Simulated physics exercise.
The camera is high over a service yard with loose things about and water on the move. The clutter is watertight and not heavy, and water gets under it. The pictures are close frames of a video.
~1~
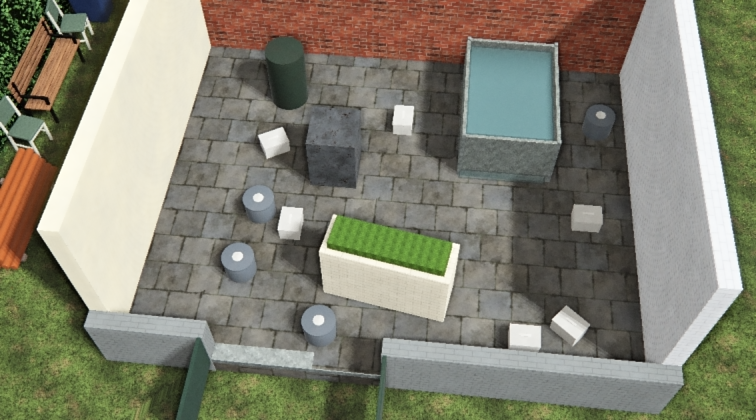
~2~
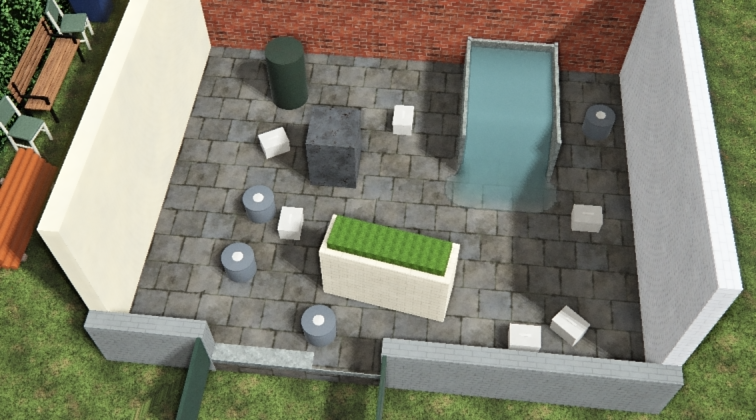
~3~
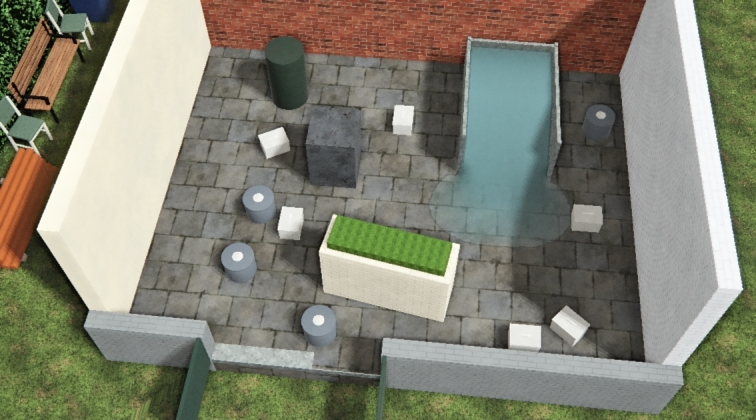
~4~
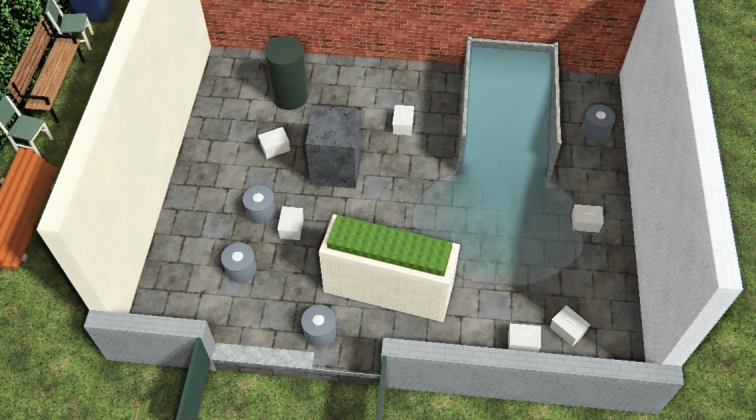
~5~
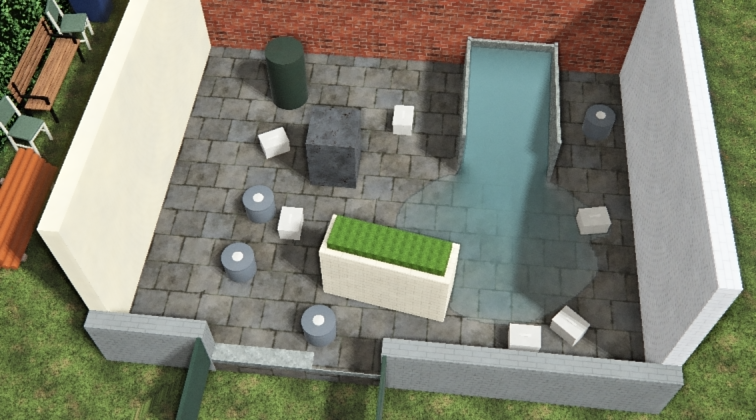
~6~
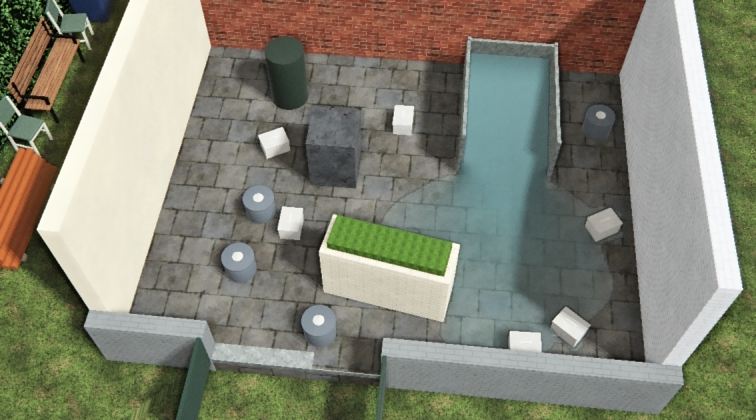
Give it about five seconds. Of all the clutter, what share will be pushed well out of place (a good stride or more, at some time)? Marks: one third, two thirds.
Share: At least two thirds.
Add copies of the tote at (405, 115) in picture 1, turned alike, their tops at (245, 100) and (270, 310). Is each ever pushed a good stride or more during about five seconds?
As listed: Under that, pushed that far.
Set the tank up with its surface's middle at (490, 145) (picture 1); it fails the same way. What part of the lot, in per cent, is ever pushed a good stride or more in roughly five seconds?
Roughly 80 per cent.
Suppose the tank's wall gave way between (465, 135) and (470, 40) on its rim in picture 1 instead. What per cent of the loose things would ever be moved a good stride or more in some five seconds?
Some 60 per cent.
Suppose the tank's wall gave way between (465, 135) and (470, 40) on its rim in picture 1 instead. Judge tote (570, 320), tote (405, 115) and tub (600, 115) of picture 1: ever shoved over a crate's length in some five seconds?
As listed: Under that, swept aside, less than that.
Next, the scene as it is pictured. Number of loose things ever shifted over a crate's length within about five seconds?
It comes to 8.
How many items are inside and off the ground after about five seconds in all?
I count 8.
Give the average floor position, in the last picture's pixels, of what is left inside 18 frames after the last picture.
Near (367, 217).
A moment on, 2 of 10 are well off their spots; 2 afloat.
Next, 3 of 10 are well off their spots; 4 afloat.
Later, 6 of 10 are well off their spots; 7 afloat.
In the end, 8 of 10 are well off their spots, and 8 have been at some point; 8 afloat.
